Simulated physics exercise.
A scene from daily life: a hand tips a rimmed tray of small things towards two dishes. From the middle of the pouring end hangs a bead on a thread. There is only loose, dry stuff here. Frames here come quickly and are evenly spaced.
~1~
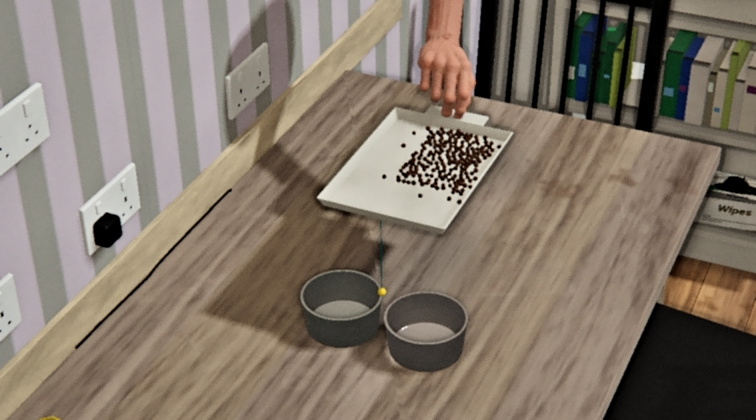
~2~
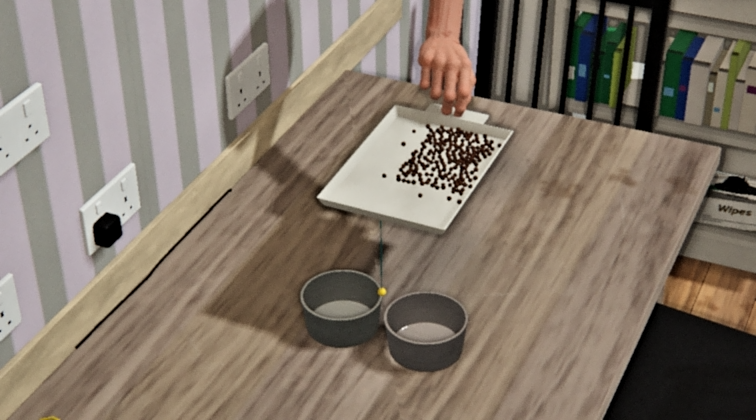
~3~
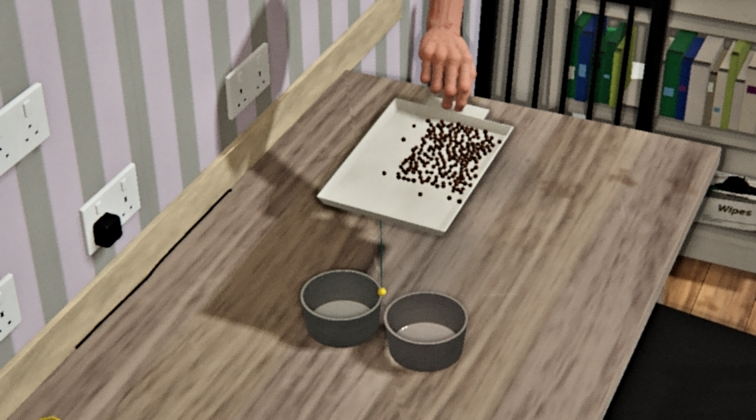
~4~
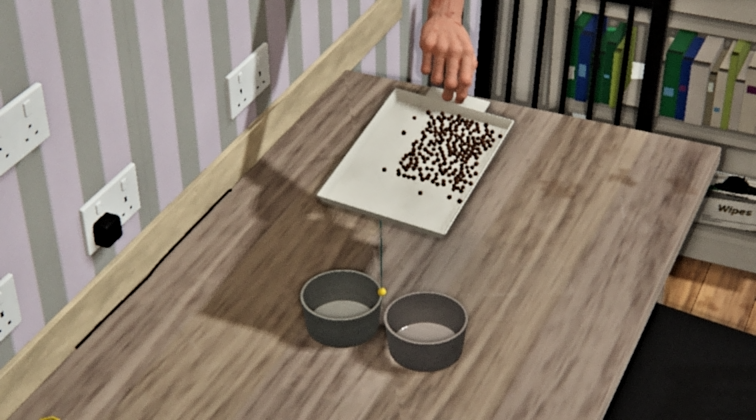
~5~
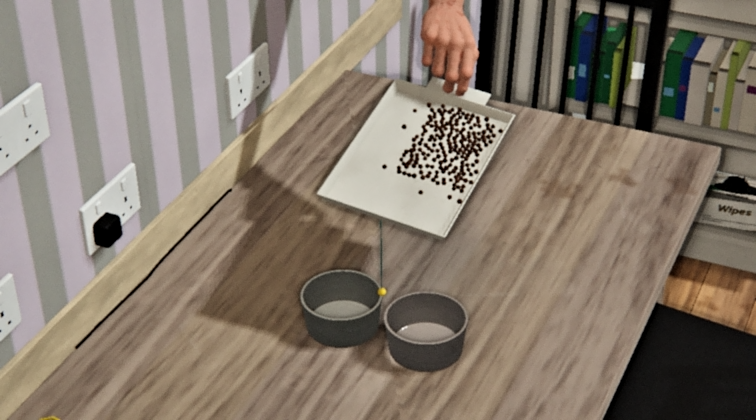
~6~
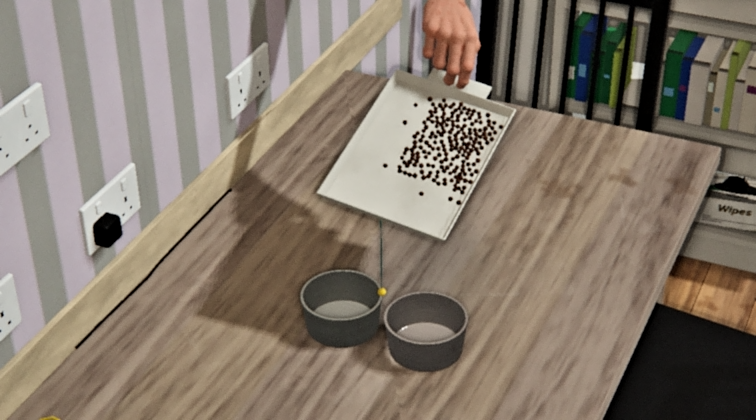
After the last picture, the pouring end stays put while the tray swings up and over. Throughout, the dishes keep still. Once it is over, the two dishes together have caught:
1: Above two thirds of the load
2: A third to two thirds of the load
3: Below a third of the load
Above two thirds of the load (1).
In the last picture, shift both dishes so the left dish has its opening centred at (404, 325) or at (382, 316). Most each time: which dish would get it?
First try: The dish on the left-hand side; second try: The dish on the right-hand side.
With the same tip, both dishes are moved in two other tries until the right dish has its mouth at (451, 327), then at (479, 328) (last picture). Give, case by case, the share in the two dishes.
It would be roughly 100 per cent, followed by roughly 60 per cent.
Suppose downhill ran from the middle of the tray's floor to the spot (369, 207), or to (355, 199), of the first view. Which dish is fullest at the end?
Point by point: The left side, then the left side.
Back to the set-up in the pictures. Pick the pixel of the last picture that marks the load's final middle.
Roughly at (433, 347), give or take.
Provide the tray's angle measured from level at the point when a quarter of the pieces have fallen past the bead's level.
Angle reached: About 55°.
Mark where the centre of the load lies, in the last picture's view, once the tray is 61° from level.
The load's middle is around (434, 268).
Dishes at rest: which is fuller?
More ends up in the one on the right.
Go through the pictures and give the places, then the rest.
In the first frame, corners of the pouring end (324, 196) and (442, 225), level; middle of the load (449, 157), allspice berries; left dish (325, 330); right dish (410, 354); bead on its thread (382, 292).
In the second frame, corners of the pouring end (324, 196) and (442, 225), level; middle of the load (449, 156).
In the third frame, corners of the pouring end (324, 195) and (442, 227), tipped barely, lowest at the right corner; middle of the load (449, 153).
In the fourth frame, corners of the pouring end (324, 193) and (442, 229), tipped a little, lowest at the right corner; middle of the load (449, 148).
In the fifth frame, corners of the pouring end (324, 192) and (442, 232), tipped a little, lowest at the right corner; middle of the load (450, 144).
In the sixth frame, corners of the pouring end (324, 191) and (442, 234), tipped clearly, lowest at the right corner; middle of the load (451, 141), roughly a quarter on the move; left dish (325, 330); right dish (410, 354).
Just after the last frame, tray tipped steeply; roughly half on the tray; roughly a quarter in the right dish; about a tenth outside both; roughly a quarter in the air.
A moment on, tray tipped past a quarter turn; the larger part in the right dish; roughly a quarter outside both.
Further on, tray tipped past a quarter turn; the larger part in the right dish; roughly a quarter outside both.
When it is over, tray tipped past a quarter turn; the larger part in the right dish; not one in the left dish; roughly a quarter outside both.
